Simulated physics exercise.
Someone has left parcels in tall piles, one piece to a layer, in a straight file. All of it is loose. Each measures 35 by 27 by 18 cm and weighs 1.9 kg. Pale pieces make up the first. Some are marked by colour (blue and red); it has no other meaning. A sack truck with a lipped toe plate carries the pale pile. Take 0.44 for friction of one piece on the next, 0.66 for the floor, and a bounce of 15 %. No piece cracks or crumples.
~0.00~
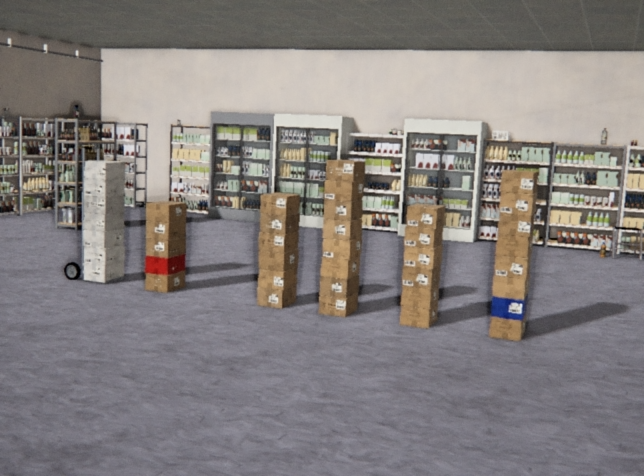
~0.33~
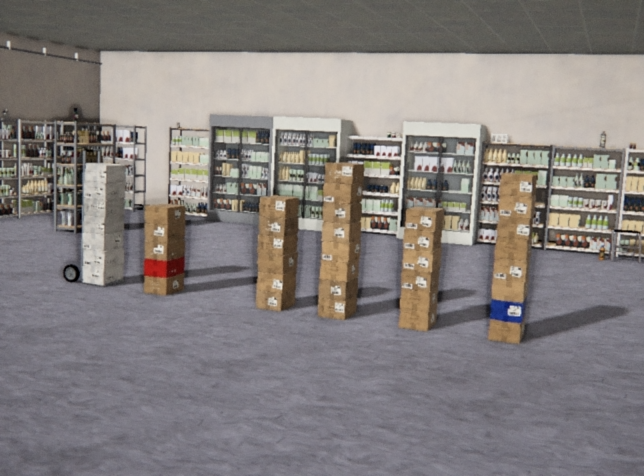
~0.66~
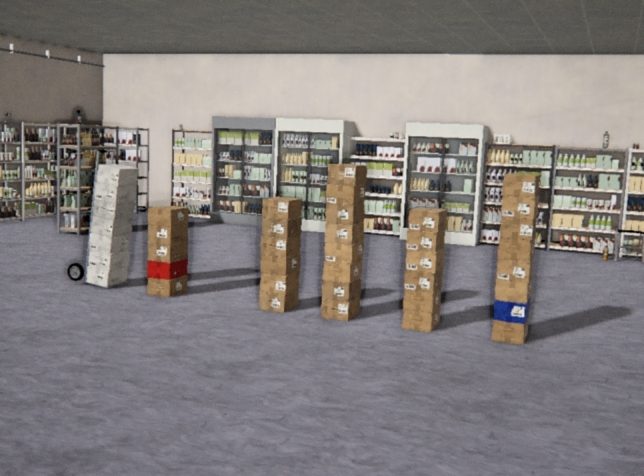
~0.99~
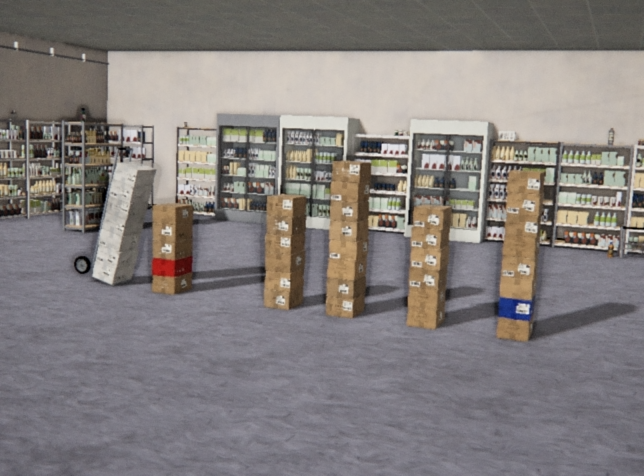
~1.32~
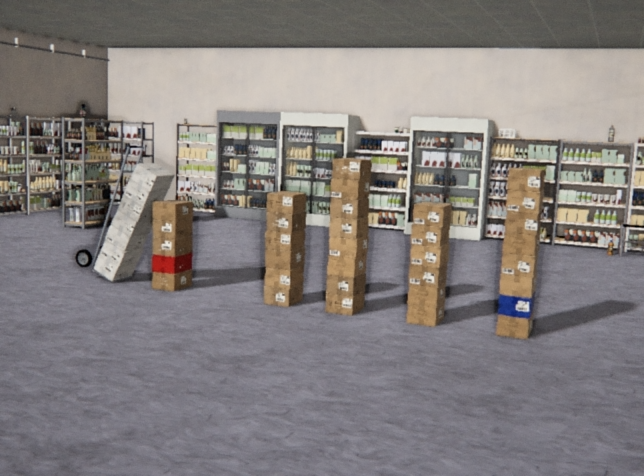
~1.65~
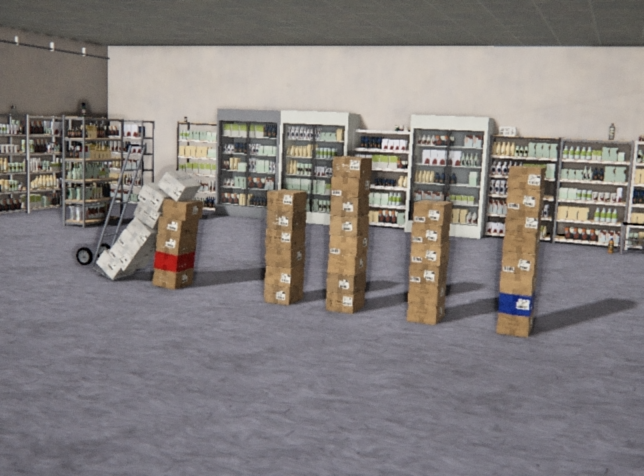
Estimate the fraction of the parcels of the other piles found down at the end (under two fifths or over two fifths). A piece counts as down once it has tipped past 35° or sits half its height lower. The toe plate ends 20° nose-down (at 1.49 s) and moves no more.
It comes to less than two fifths.
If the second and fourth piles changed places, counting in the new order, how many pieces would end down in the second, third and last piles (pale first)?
In that case second 8, third 5, last 7.
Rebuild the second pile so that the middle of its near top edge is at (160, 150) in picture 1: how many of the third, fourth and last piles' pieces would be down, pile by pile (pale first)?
Then third 5, fourth 7, last 7.
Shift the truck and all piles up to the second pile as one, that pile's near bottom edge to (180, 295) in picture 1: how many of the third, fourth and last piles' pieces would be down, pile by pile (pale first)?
In that case third 0, fourth 0, last 0.
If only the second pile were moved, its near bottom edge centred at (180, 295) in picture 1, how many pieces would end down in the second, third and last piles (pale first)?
In that case second 4, third 0, last 0.
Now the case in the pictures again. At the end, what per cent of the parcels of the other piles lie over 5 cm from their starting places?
15 per cent.
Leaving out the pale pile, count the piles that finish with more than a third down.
1 in all.
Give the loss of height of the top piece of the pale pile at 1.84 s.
Some 20 cm lower.
After 1.84 s, 7 of the pale pile down; none of the 33 other parcels down, 5 disturbed; red parcel leaning 13°.
After 2.10 s, 7 of the pale pile down; 1 of the 33 other parcels down; red parcel leaning 33°.
After 2.40 s, 7 of the pale pile down; 5 of the 33 other parcels down; red parcel leaning 55°, 11 cm lower.
At rest (3.3 s), 7 of the pale pile down; 5 of the 33 other parcels down; red parcel leaning 46°, 11 cm lower; blue parcel unmoved. That is 15 per cent. As the last picture would show them, middles, red parcel near (203, 274), blue parcel near (517, 301).
